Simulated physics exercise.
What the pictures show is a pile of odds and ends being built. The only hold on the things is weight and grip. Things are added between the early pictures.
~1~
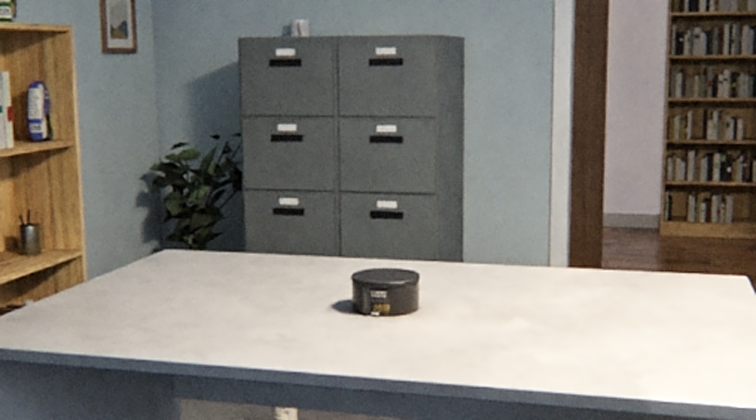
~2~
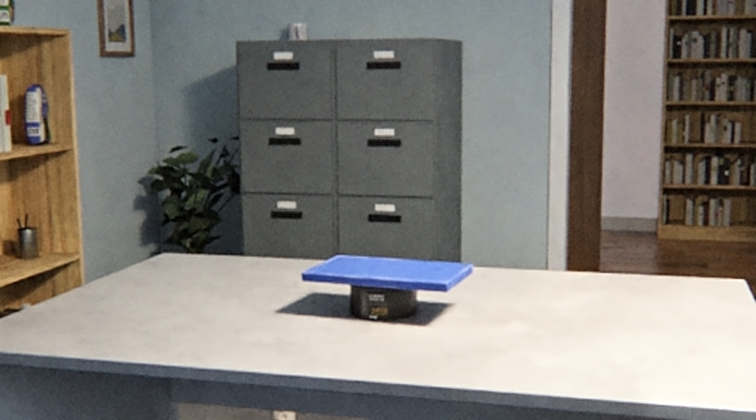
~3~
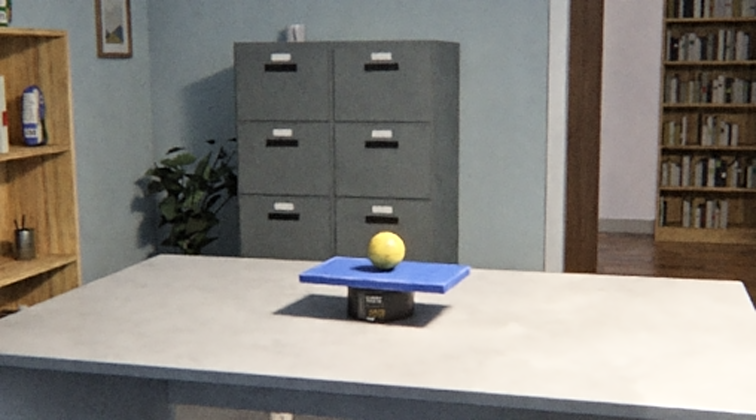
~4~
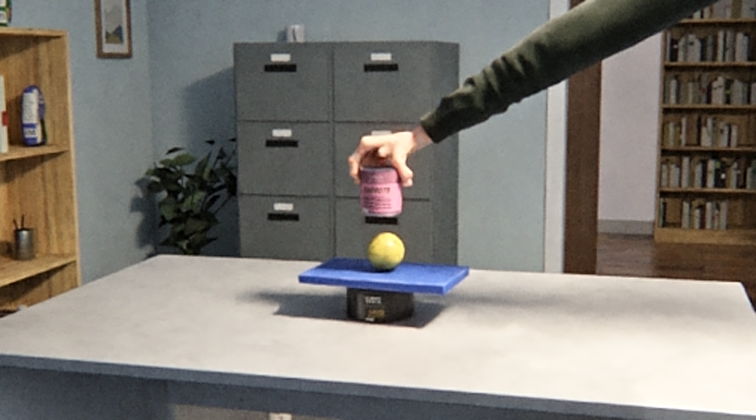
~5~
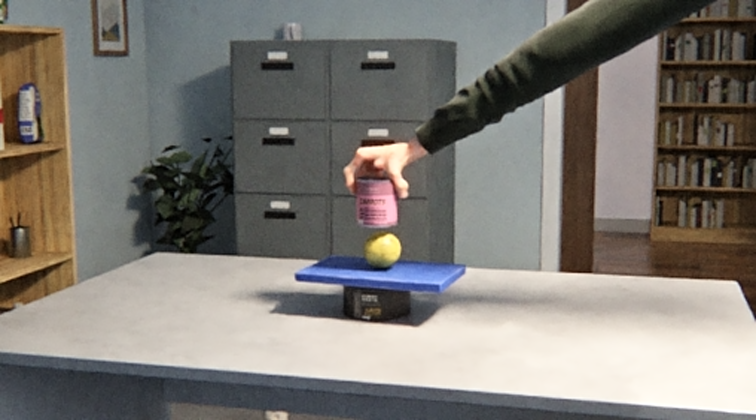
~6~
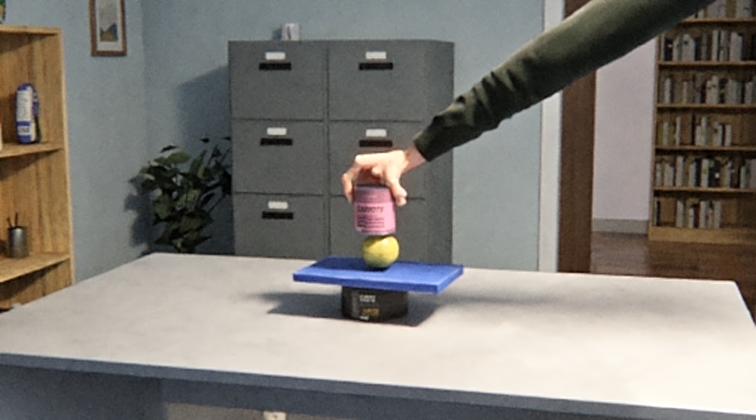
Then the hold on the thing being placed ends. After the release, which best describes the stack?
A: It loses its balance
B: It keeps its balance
The answer is A.
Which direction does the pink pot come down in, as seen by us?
Direction of travel: Leftward.
Then, 0.50 s on from there, pink pot now fallen.
Then, 1.00 s on from there, things are still on the move.
In the end, fallen, pink pot; the other 3 unmoved. At the end, from the last picture's camera, pink pot near (198, 286). The pile loses its balance.
